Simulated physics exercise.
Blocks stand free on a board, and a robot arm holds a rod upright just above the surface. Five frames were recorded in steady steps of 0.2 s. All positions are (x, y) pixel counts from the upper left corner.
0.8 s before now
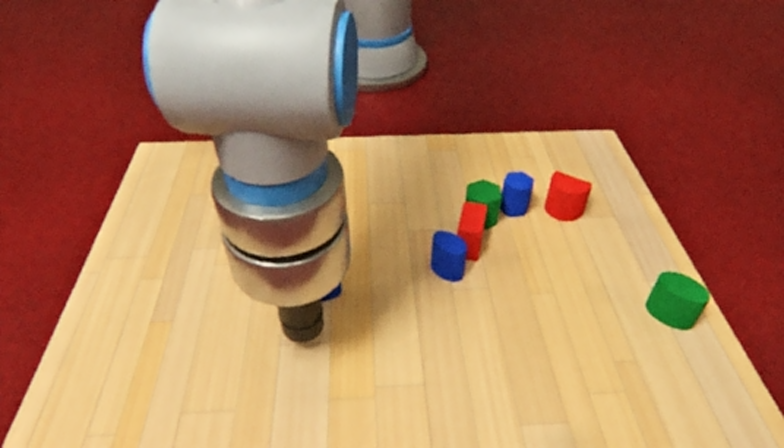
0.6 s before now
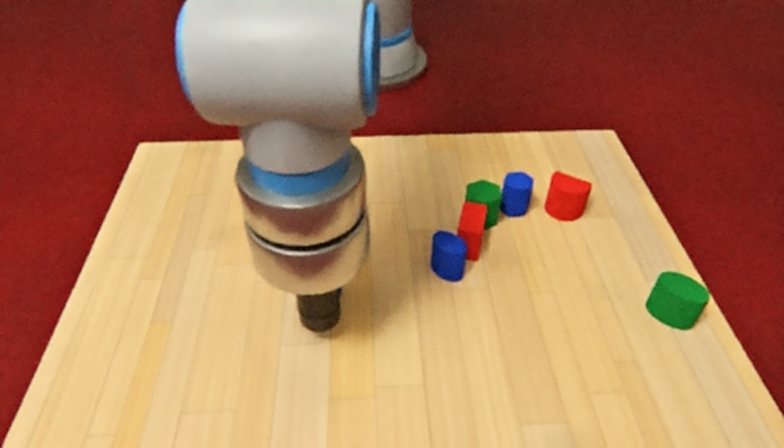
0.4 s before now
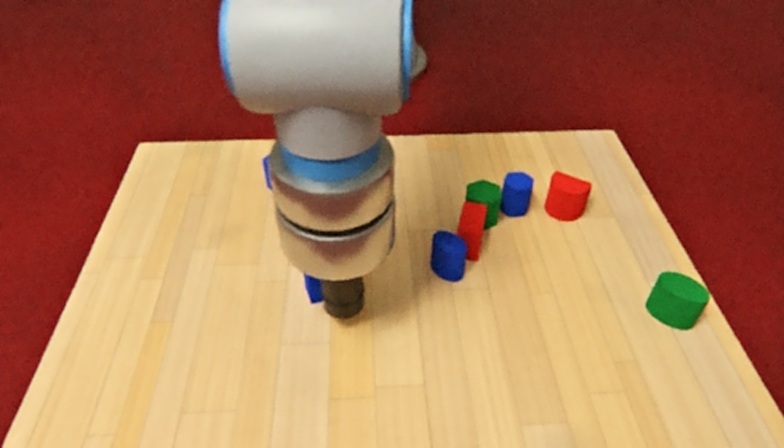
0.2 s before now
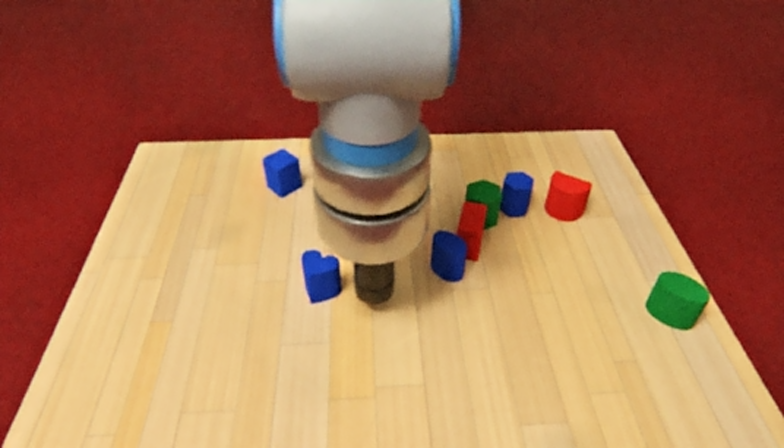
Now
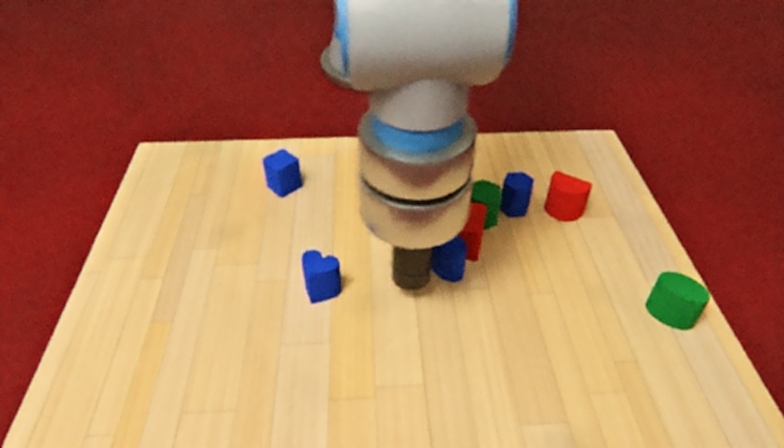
The clip opens with a robot arm holding a dark rod over the left part of a wooden board, with blue, red and green blocks to its right. The arm moves steadily right and slightly away, uncovering two blue blocks on the left, until the rod is beside a blue oval block.
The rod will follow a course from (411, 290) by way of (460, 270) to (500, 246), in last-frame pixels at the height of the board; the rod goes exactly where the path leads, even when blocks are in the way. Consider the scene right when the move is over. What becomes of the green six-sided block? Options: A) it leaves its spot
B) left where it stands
The correct letter is A.
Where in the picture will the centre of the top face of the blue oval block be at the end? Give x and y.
The middle of its upper face should be somewhere near (515, 198).
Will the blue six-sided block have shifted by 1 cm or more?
Answer: Yes.
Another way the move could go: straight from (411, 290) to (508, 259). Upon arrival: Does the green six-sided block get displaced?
Yes, it checks out.
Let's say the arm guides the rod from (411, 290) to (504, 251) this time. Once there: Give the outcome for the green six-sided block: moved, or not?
The answer is that it is displaced.
On the path given first. One third of the way, rod at (446, 264); blue oval block at (467, 231), turned 25° anticlockwise; red rectangular block at (480, 210); green six-sided block at (487, 186), turned 10° anticlockwise.
Two thirds of the way, rod at (476, 249); blue oval block at (493, 216), turned 35° anticlockwise; red rectangular block at (496, 194); green six-sided block at (492, 170), turned 30° anticlockwise; blue six-sided block at (524, 176), turned 40° clockwise.
At the end, rod at (502, 233); blue oval block at (515, 198), turned 55° anticlockwise; red rectangular block at (505, 177), turned 30° anticlockwise; green six-sided block at (489, 157), turned 50° anticlockwise; blue six-sided block at (528, 172), turned 75° clockwise; red D-shaped block not moved.
